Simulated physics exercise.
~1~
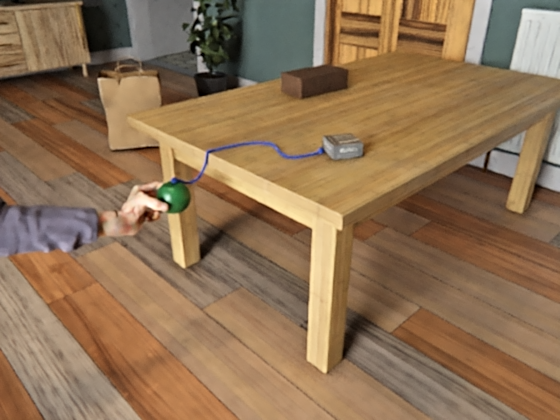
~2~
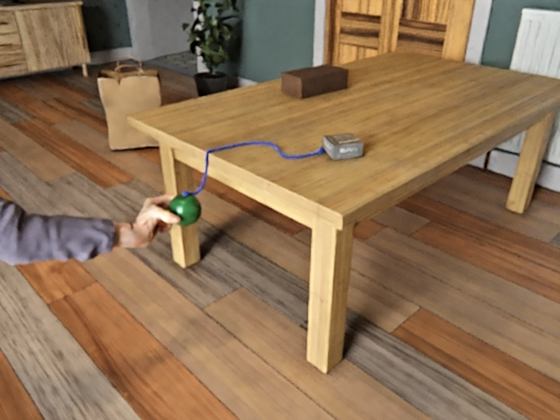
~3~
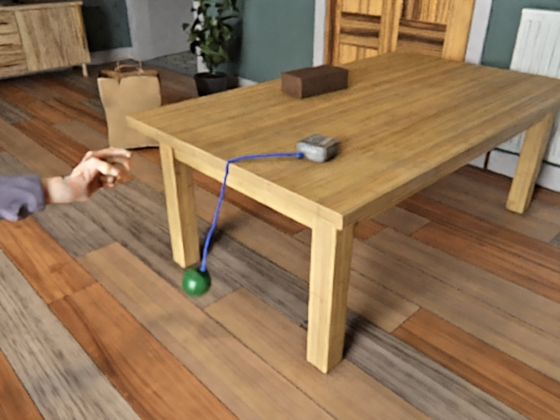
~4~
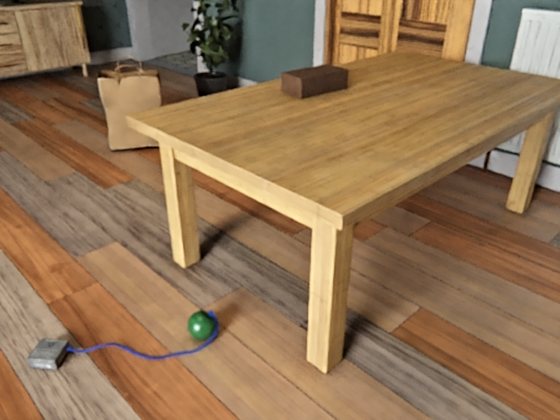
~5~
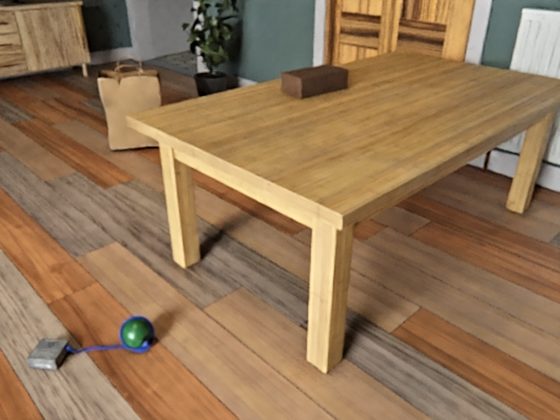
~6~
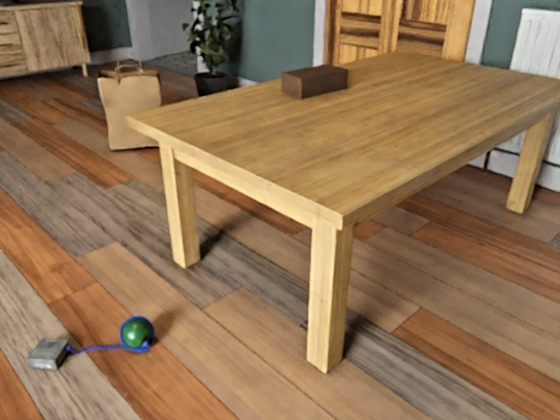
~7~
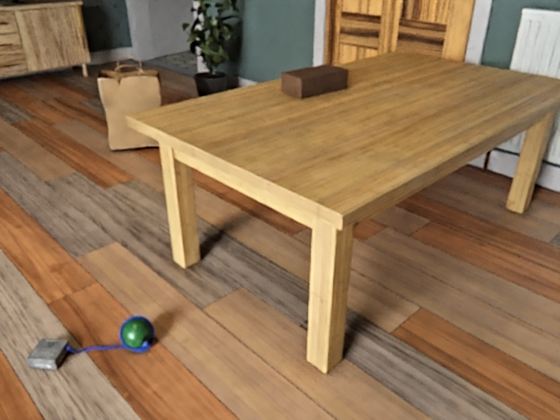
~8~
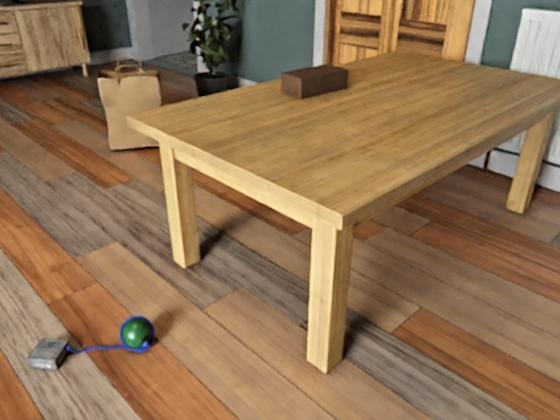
A green apple hangs from a hand at the left end of a long wooden table, tied by a blue string to a small grey box on top. A still, slightly raised view shows the plank-floored room, with a brown brick farther back on the table and a paper bag behind it at left. The hand lowers the apple slightly, then lets go and draws back as the apple drops, tugging the box leftward. The box comes off the table and lands at lower left. The apple shifts left toward it, and both rest on the floor, the brick unmoved.
